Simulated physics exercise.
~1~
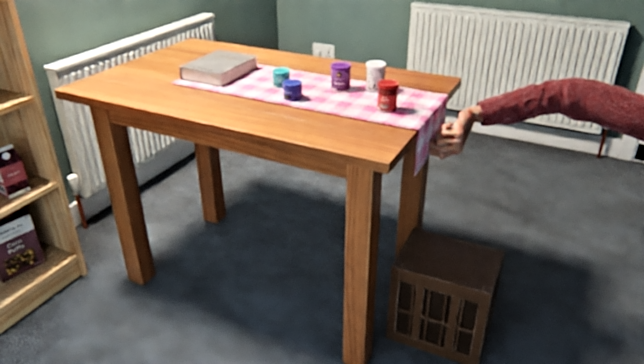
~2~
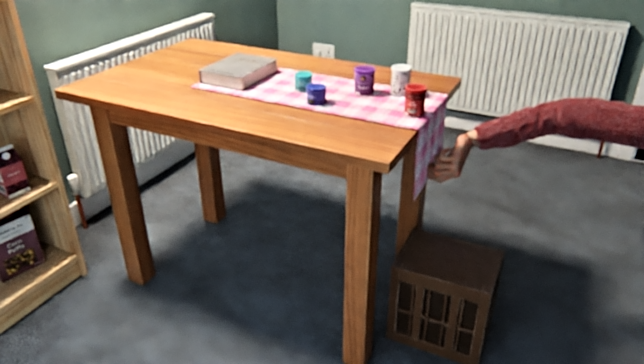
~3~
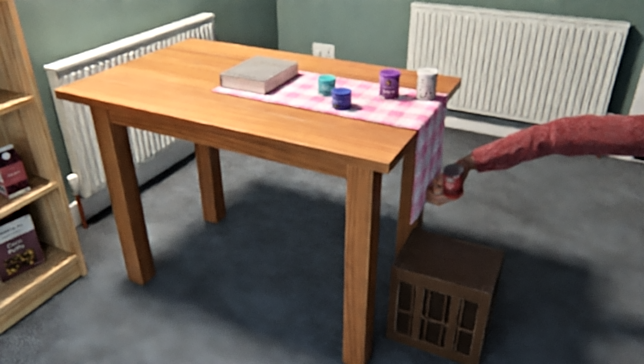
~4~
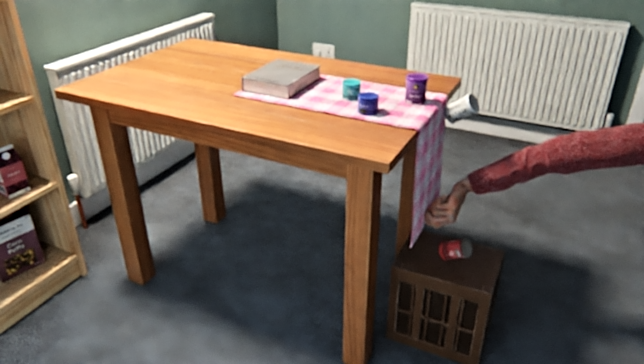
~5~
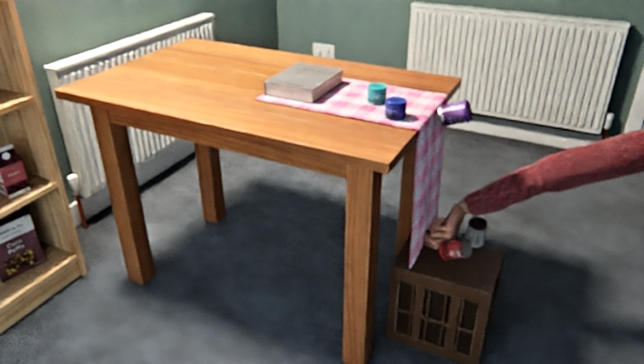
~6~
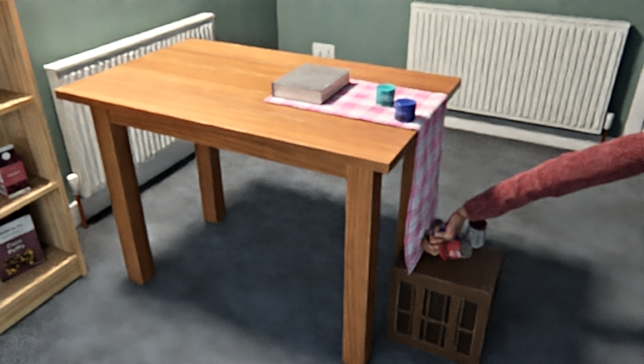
At first, a hand in a red sleeve holds the end of a pink checked cloth on a wooden table, with a book, a teal pot, a blue pot and purple, white and red cans resting on it. The hand draws the cloth slowly to the right and down, carrying everything along. The red can goes over the edge first and drops onto the brown crate below. The white can tips off next, followed by the purple one. Finally, the cloth hangs down to the crate, the fallen cans are gathered by the hand, and the book and two pots remain on the table.
